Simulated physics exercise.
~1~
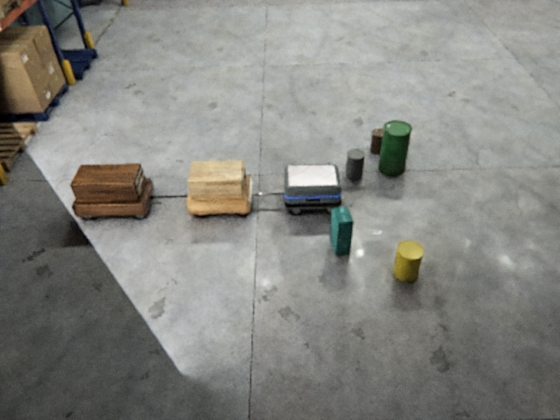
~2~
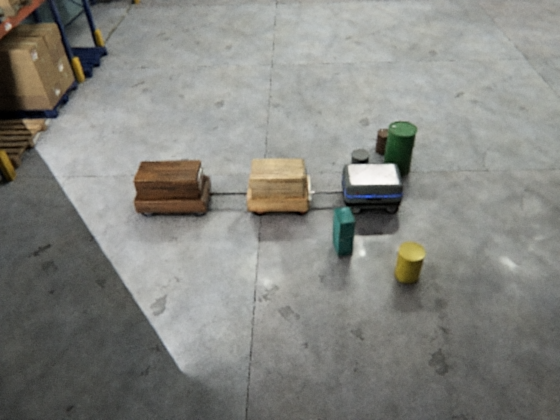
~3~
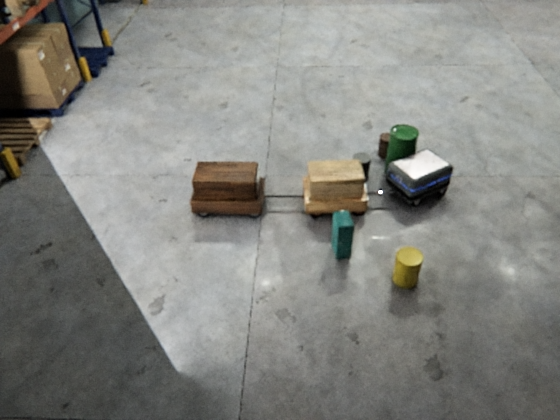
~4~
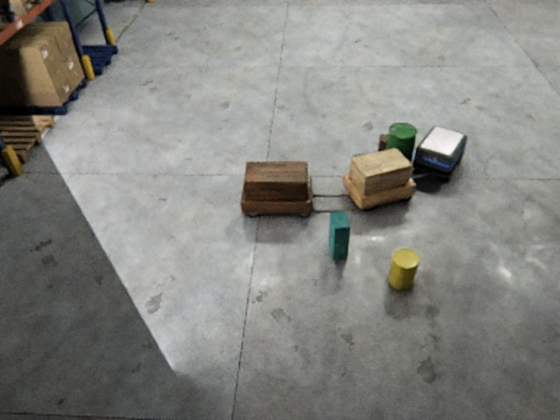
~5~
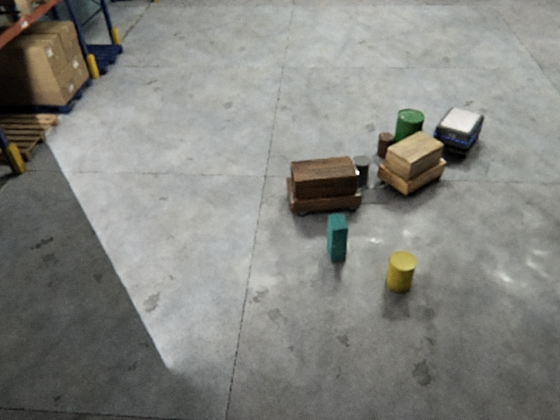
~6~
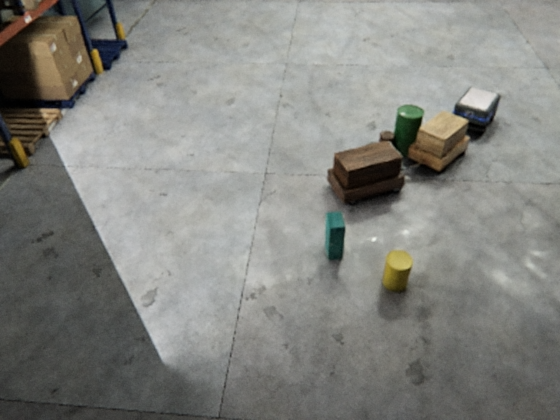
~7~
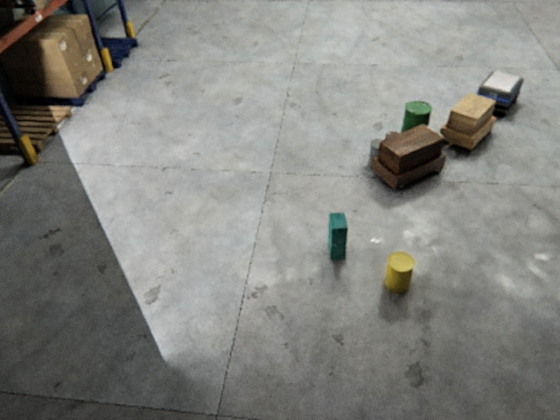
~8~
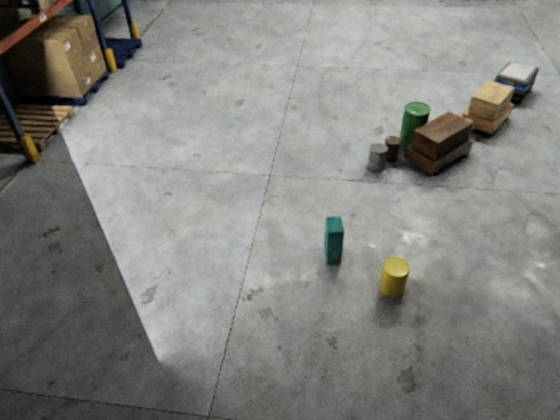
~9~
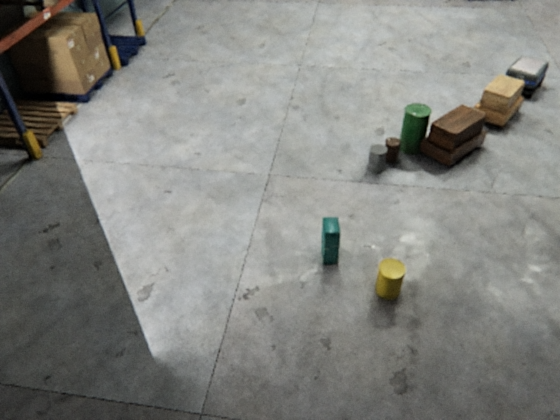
A tug towing two loaded carts drives right across a warehouse floor, then curves left past a green drum and smaller containers, which shift slightly but stay upright, and ends at the upper right, while the turquoise box and yellow pail remain in place.
